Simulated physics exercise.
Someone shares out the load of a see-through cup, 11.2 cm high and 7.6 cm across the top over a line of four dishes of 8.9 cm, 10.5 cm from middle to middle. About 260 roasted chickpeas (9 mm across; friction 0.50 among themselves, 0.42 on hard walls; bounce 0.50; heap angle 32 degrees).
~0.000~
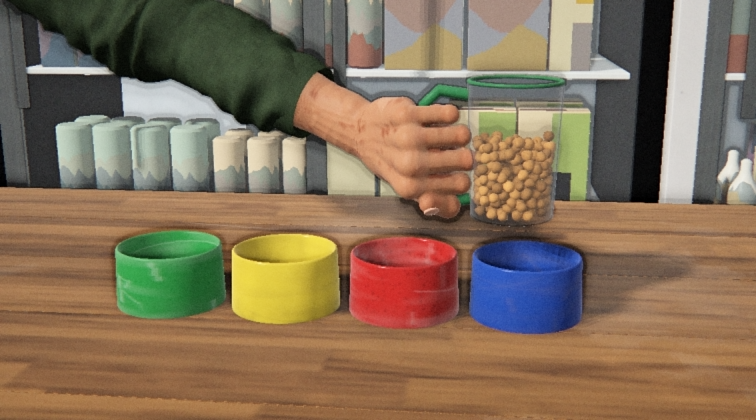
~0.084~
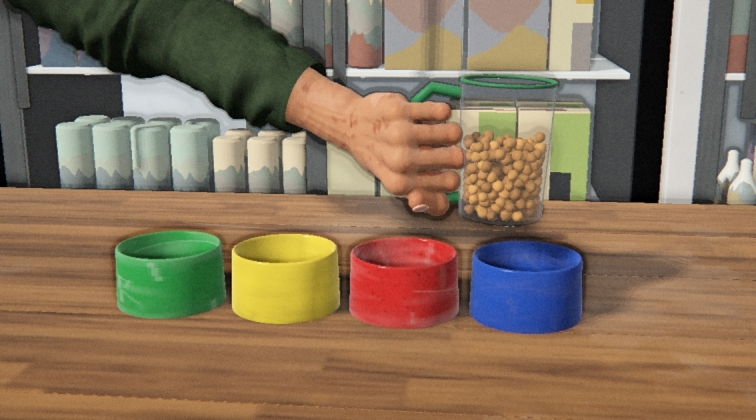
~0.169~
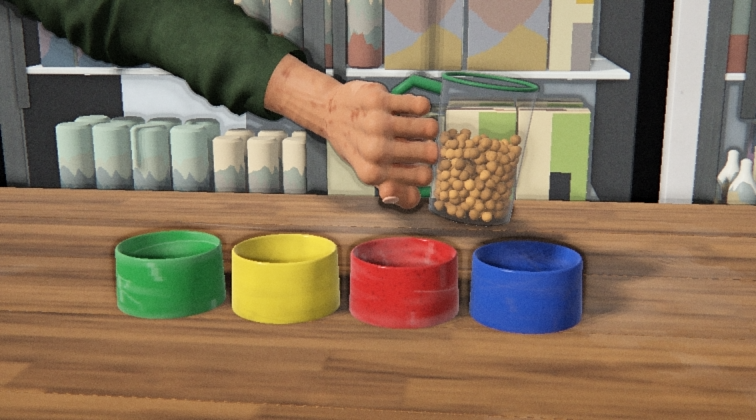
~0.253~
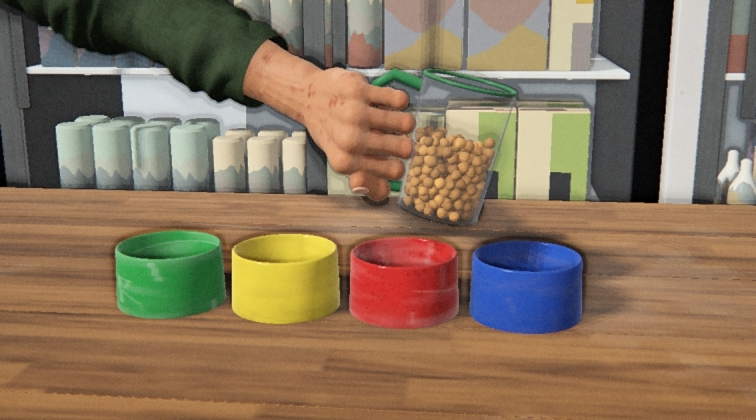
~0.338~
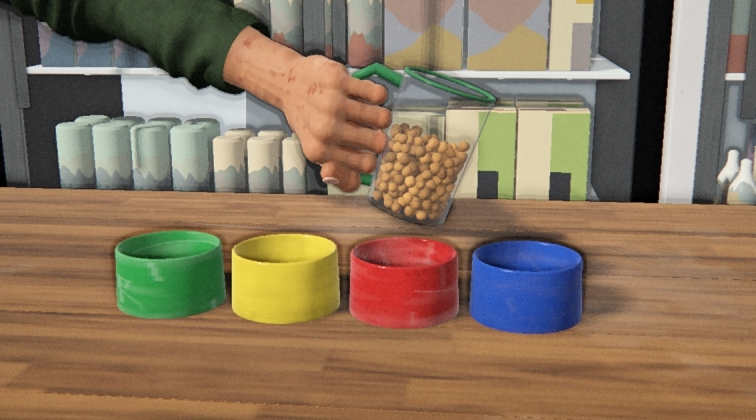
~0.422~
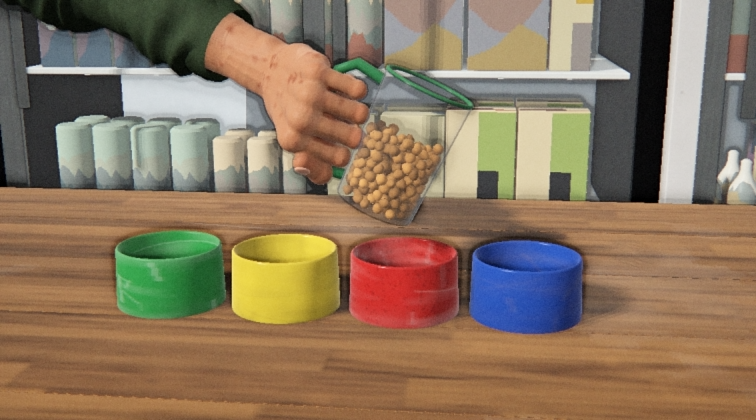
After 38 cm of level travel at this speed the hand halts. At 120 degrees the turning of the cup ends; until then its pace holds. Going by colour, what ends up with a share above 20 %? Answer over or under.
Red: Under, blue: Under, green: Over, yellow: Under, counter: Under.
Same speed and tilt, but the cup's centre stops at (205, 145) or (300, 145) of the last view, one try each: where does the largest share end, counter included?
The winner: Yellow, then red.
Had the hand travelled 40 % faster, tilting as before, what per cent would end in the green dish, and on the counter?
Then: Green 100, counter 0.
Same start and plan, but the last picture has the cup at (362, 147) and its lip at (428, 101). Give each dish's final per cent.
Red 0, blue 0, green 100, yellow 0.
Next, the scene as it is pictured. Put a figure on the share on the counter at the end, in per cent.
Some 0 per cent.
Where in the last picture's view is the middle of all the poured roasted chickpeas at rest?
At about (168, 271).
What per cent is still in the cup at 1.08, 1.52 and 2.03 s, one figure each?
About 100, 100, 30.
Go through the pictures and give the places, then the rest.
In the first frame, cup at (513, 149), tilt 0 degrees, lip at (563, 82), moved 0.0 cm; middle of the pieces at (512, 182); blue dish at (527, 257); red dish at (404, 253); yellow dish at (285, 249); green dish at (169, 245).
In the second frame, cup at (504, 149), tilt 2 degrees, lip at (556, 84), moved 0.8 cm; middle of the pieces at (502, 182).
In the third frame, cup at (479, 149), tilt 7 degrees, lip at (537, 88), moved 2.8 cm; middle of the pieces at (474, 181).
In the fourth frame, cup at (453, 148), tilt 13 degrees, lip at (516, 94), moved 5.0 cm; middle of the pieces at (445, 180).
In the fifth frame, cup at (427, 148), tilt 19 degrees, lip at (494, 100), moved 7.1 cm; middle of the pieces at (416, 178).
In the sixth frame, cup at (402, 147), tilt 25 degrees, lip at (472, 107), moved 9.3 cm; middle of the pieces at (388, 176); blue dish at (527, 257); red dish at (404, 253); yellow dish at (285, 249); green dish at (169, 245). Its pace works out near 70 degrees a second; the hand travels 26 cm a second.
After 1.08 s, tilt 69 degrees; cup holds 100 %.
After 1.52 s, tilt 99 degrees; cup holds 100 %.
After 2.03 s, tilt 120 degrees; cup holds 30 %, green 70 %.
In the end, at 2.7 s, red 0 %, blue 0 %, green 100 %, yellow 0 %, counter 0 %.
